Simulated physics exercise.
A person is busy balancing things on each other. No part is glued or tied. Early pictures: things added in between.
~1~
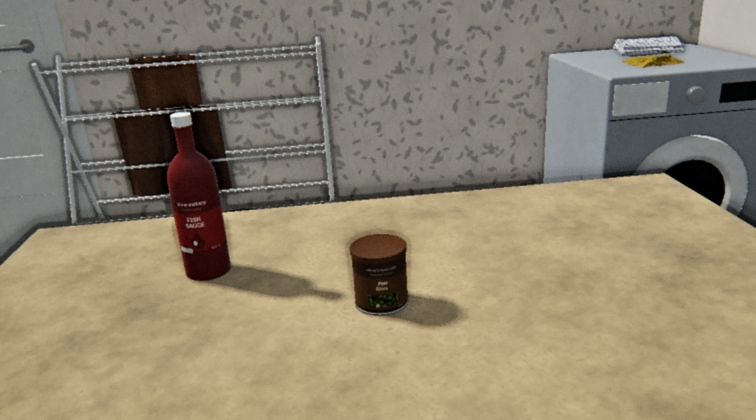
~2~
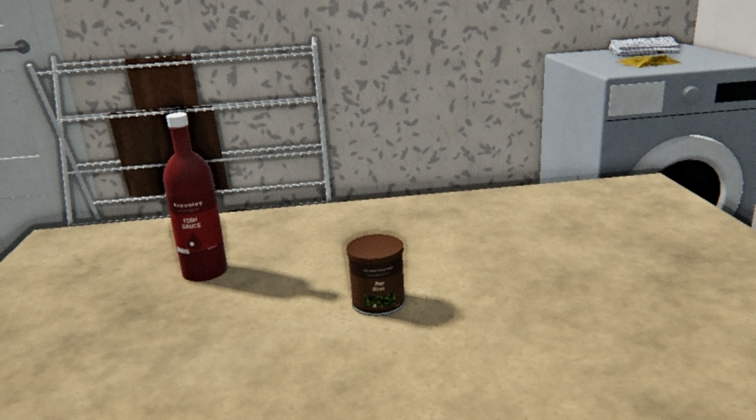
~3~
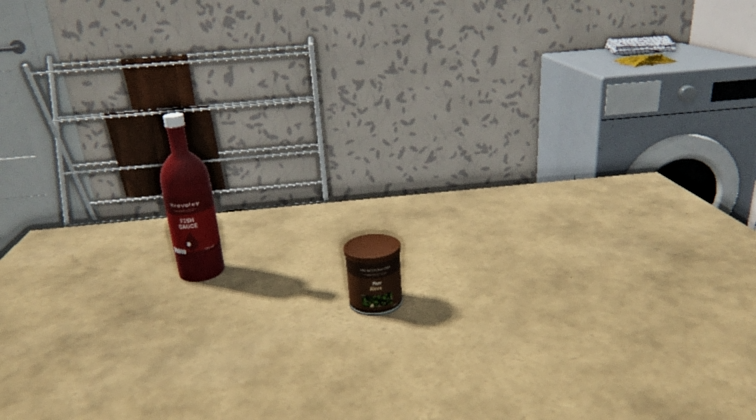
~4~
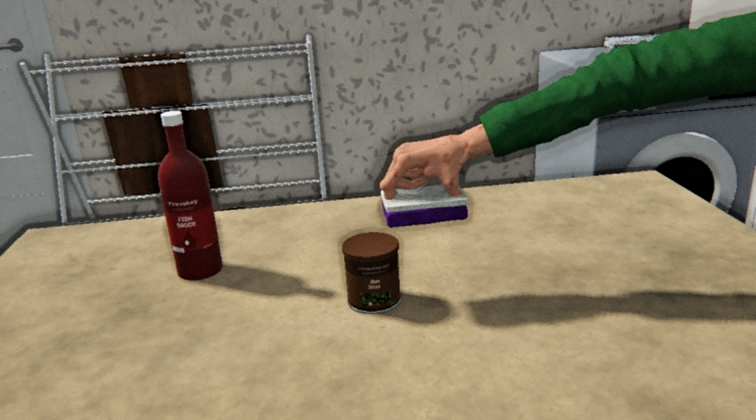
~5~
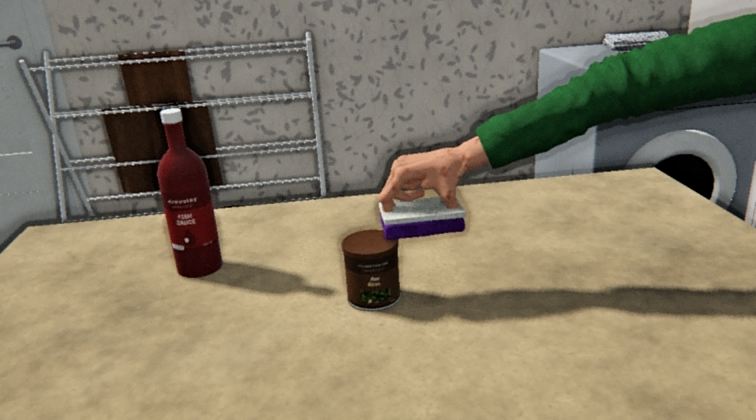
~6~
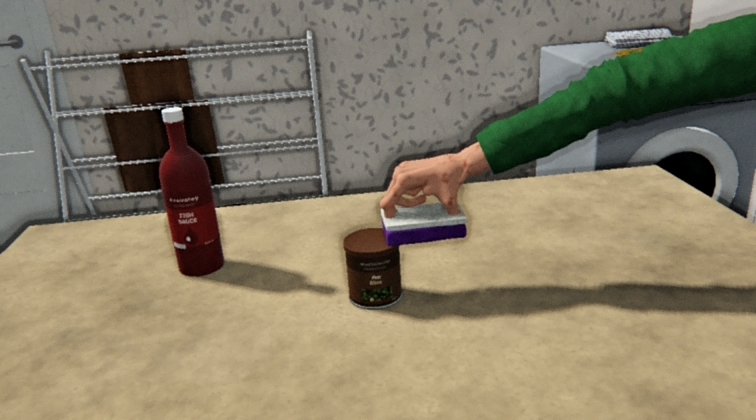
In this clip, a red bottle and a brown can stand on a table, then a green-sleeved arm appears from the right, its hand holding a white and purple sponge and lowering it slightly beside the can's top.
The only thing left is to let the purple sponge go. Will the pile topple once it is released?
Yes, it topples.
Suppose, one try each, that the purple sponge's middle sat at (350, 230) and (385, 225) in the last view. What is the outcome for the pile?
The pile remains standing the first time and remains standing the second time.
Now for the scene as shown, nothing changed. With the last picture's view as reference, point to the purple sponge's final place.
Near (429, 256).
Then, 0.20 s after the last picture, purple sponge tipped 35° from how it was near (428, 239).
Then, 0.30 s after the last picture, purple sponge now fallen.
At rest, fallen, purple sponge; the other 2 in place. Seen from the same camera at the end, purple sponge near (428, 256). The pile comes apart.
